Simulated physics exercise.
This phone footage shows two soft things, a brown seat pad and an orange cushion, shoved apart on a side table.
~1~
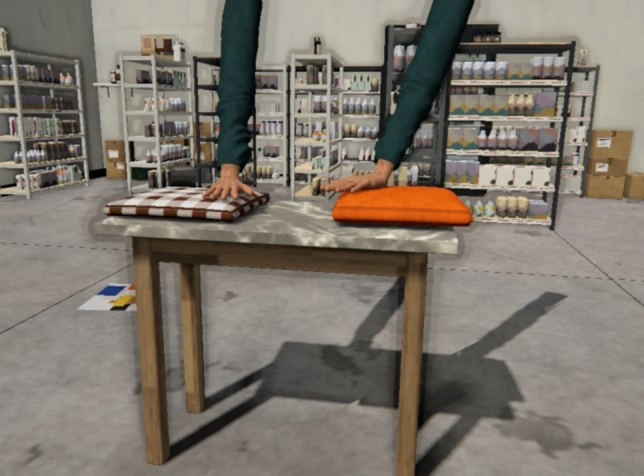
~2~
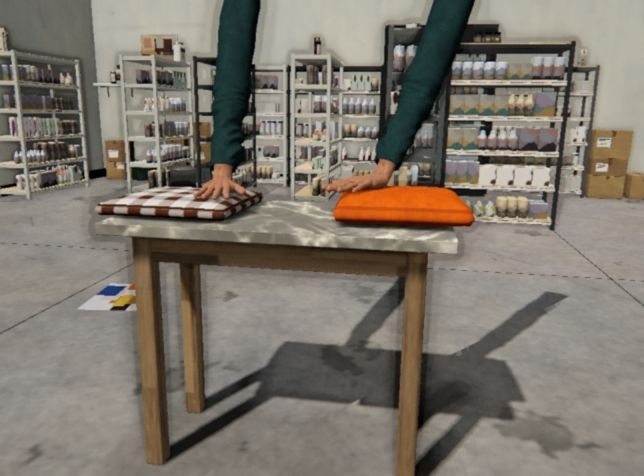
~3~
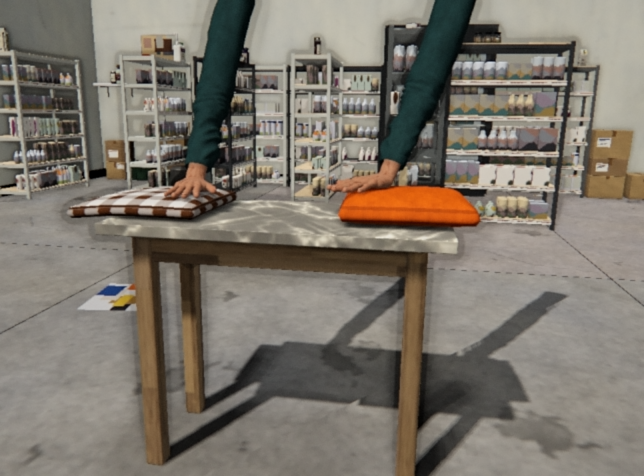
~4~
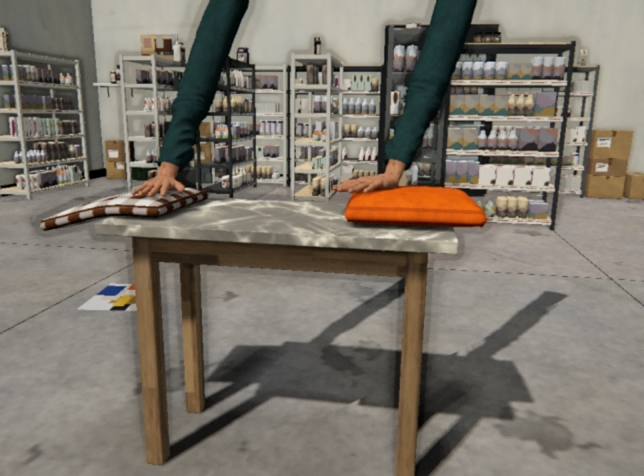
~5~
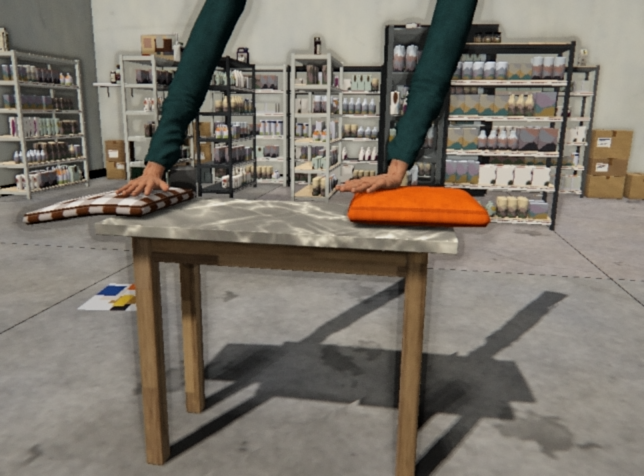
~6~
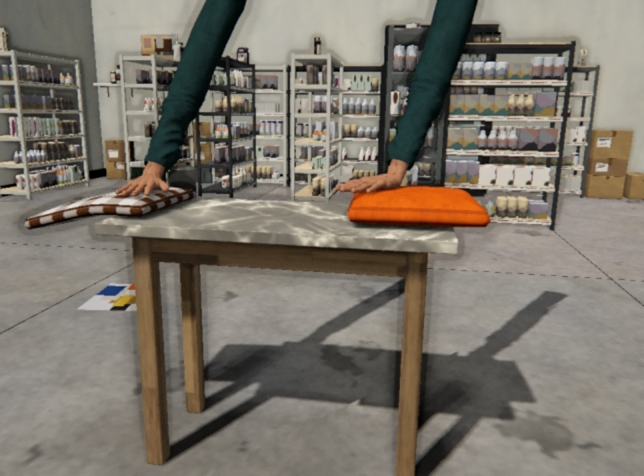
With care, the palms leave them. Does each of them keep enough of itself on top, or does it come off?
Brown seat pad: Gone off. Orange cushion: Still there.
Then, 0.34 s later than the last view, seat pad falling near (122, 248); cushion at rest.
Then, 0.60 s later than the last view, seat pad on the floor near (138, 415); cushion at rest.
Finally, seat pad on the floor near (137, 413); cushion at rest. The brown seat pad slumps off the end and the orange cushion remains on top.
